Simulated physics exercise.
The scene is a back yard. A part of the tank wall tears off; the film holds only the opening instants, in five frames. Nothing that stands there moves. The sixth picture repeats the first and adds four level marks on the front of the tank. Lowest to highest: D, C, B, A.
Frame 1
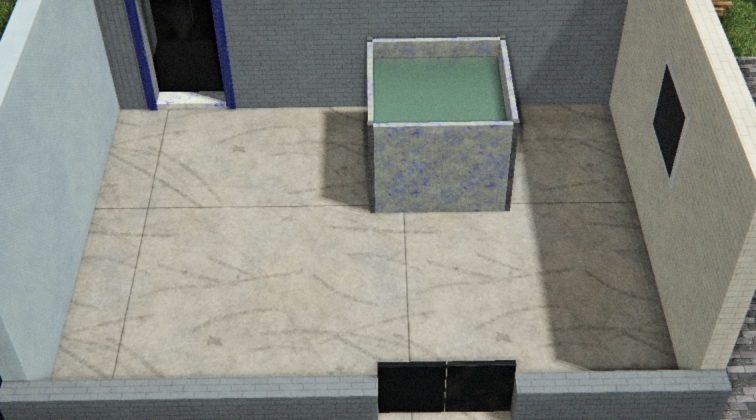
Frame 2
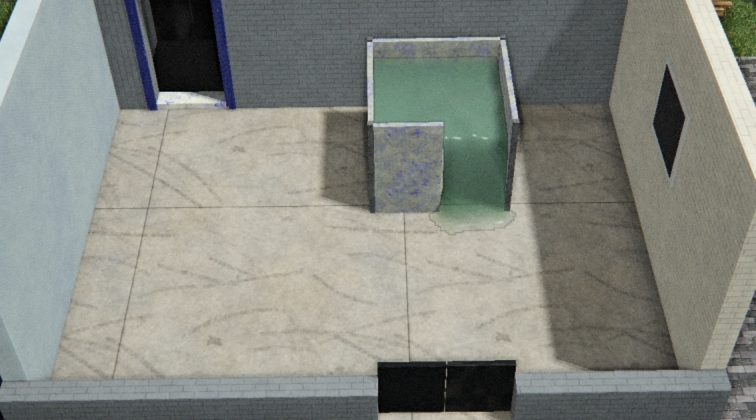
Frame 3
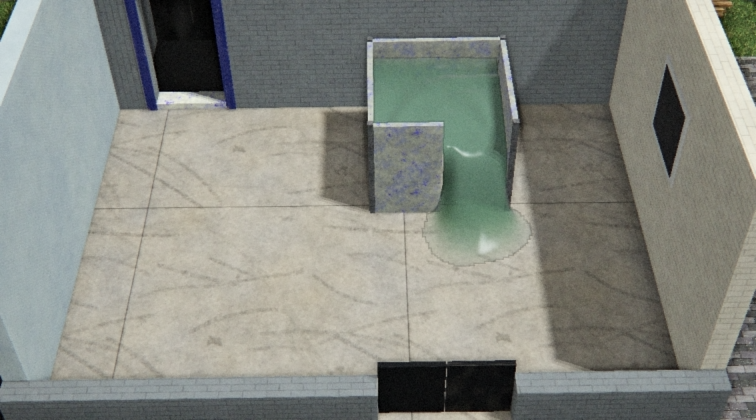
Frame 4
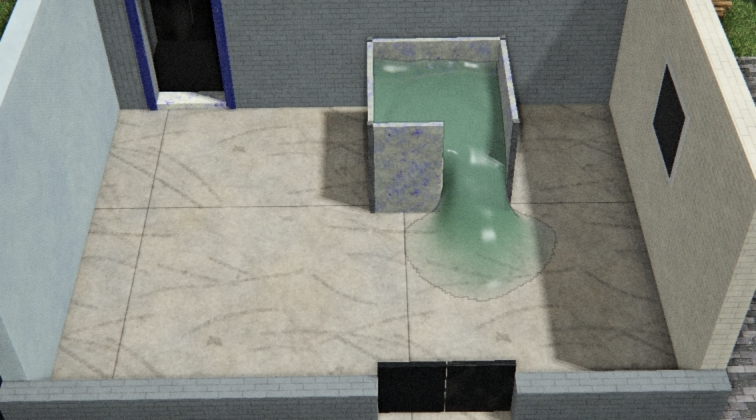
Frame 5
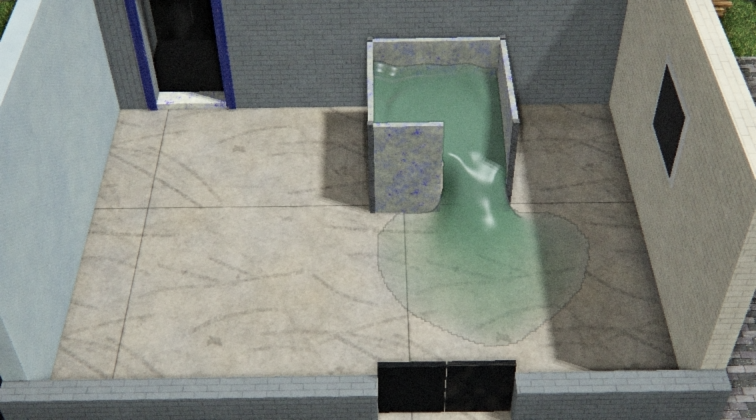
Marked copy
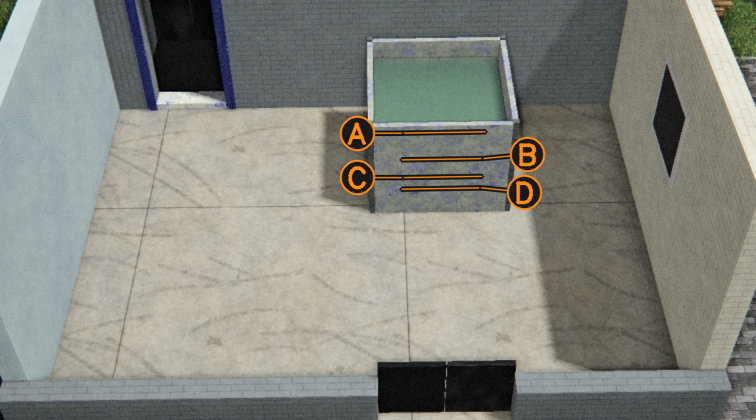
A square tank of green water stands against the grey brick back wall of a paved yard, seen from above by a still camera. A blue-framed doorway is at the back left, a pale wall with a dark window at right, and a shut black gate in front. The right part of the tank's front opens, and water pours out, spreading forward across the paving in a widening, thinning pool.
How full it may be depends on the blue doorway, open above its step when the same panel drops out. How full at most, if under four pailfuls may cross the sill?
B will do.
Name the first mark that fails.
Mark A.
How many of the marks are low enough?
Three of the four.
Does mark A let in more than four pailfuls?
Yes, it does.
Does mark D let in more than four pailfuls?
No, that is safe.
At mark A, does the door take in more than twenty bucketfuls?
No.
In orange, A at (443, 132); B at (442, 159); C at (441, 177); D at (441, 188); from the bottom up D, C, B, A.
Choosing A, about 9 bucketfuls get in.
Choosing B, a bucket or two gets in.
Choosing C, nothing gets over.
Choosing D, nothing gets over.
